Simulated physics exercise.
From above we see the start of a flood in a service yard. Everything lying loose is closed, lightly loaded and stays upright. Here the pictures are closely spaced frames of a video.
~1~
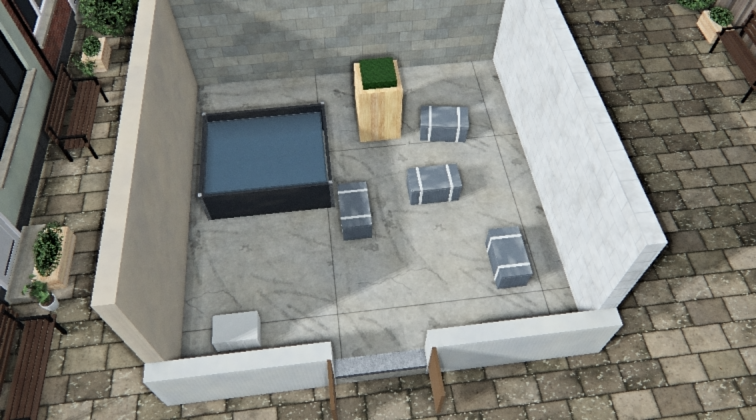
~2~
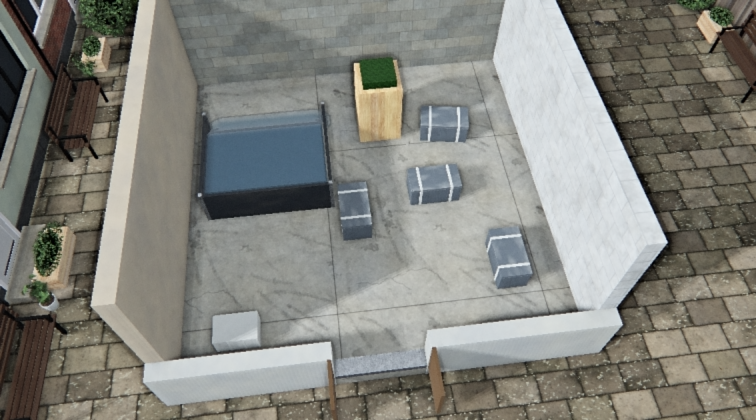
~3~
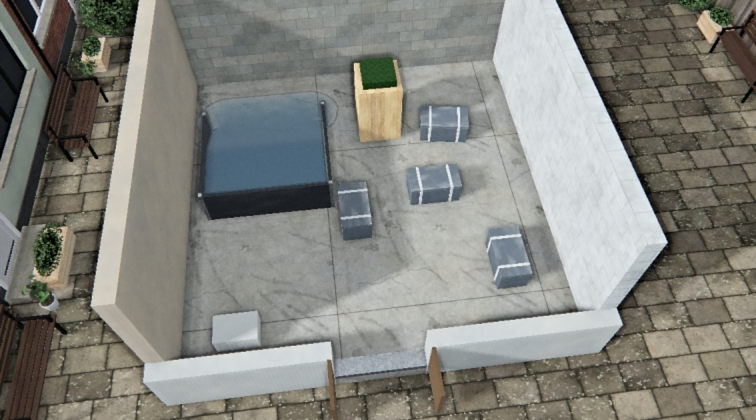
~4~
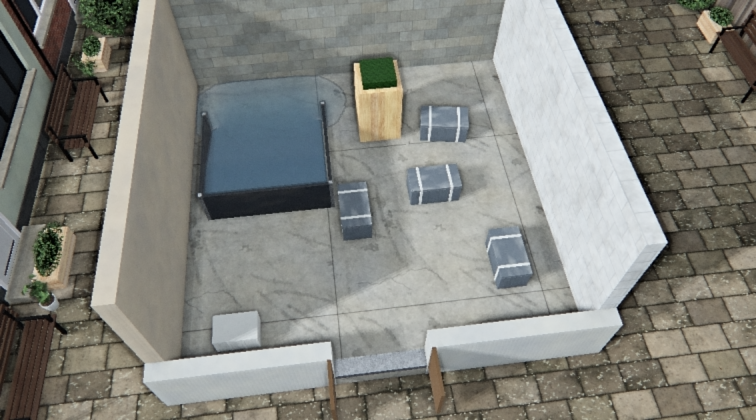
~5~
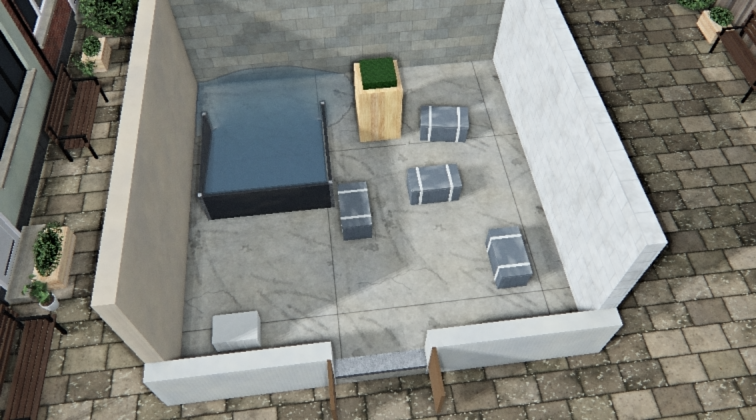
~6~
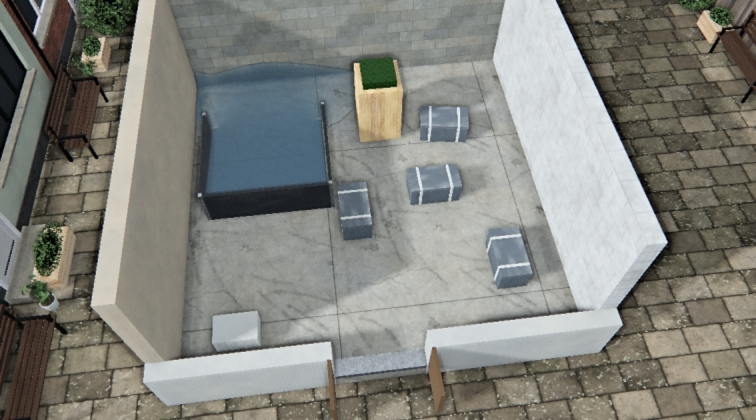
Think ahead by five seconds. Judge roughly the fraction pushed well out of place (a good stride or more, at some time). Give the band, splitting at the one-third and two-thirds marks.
The things swept well aside make up a smaller part than a third.
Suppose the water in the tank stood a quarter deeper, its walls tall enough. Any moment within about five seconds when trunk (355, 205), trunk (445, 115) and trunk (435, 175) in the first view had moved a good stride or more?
Well, one by one: Not carried that far, carried that far, not carried that far.
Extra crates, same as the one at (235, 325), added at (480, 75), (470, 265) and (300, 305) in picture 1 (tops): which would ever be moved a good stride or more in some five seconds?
Results - 1: Ends up far away; 2: Doesn't go far; 3: Doesn't go far.
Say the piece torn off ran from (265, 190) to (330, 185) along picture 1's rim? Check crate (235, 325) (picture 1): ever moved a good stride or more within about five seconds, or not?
Lab note - outcome: Distance reached.
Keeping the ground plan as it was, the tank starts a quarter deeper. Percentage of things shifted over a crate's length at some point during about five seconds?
My estimate is around 60 percent.
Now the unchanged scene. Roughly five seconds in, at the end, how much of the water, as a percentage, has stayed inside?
By my count, 100 per cent.
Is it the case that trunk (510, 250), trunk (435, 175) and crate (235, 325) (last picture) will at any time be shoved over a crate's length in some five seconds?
In that order: No, no, that far or more.
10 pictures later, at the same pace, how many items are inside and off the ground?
Total: 0.
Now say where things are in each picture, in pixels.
The first picture shows a crate at (235, 327), on the bottom; a trunk at (445, 116), on the bottom; 0 of 5 have shifted.
The second picture shows a crate at (235, 327), on the bottom; a trunk at (445, 116) rests on the ground; 0 of 5 have shifted.
The third picture shows a crate at (235, 327) rests on the ground; a trunk at (445, 116) rests on the ground; 0 of 5 have shifted.
The fourth picture shows a crate at (235, 327), on the bottom; a trunk at (445, 116) rests on the ground; 0 of 5 have shifted.
The fifth picture shows a crate at (235, 327), on the bottom; a trunk at (445, 116), on the bottom; 0 of 5 have shifted.
The sixth picture shows a crate at (235, 327) rests on the ground; a trunk at (445, 116), on the bottom; 0 of 5 have shifted.
A moment on, 0 of 5 are well off their spots; 0 afloat.
Next, 0 of 5 are well off their spots; 0 afloat.
Later, 0 of 5 are well off their spots; 0 afloat.
In the end, 1 of 5 are well off their spots, and 1 have been at some point; 1 afloat.
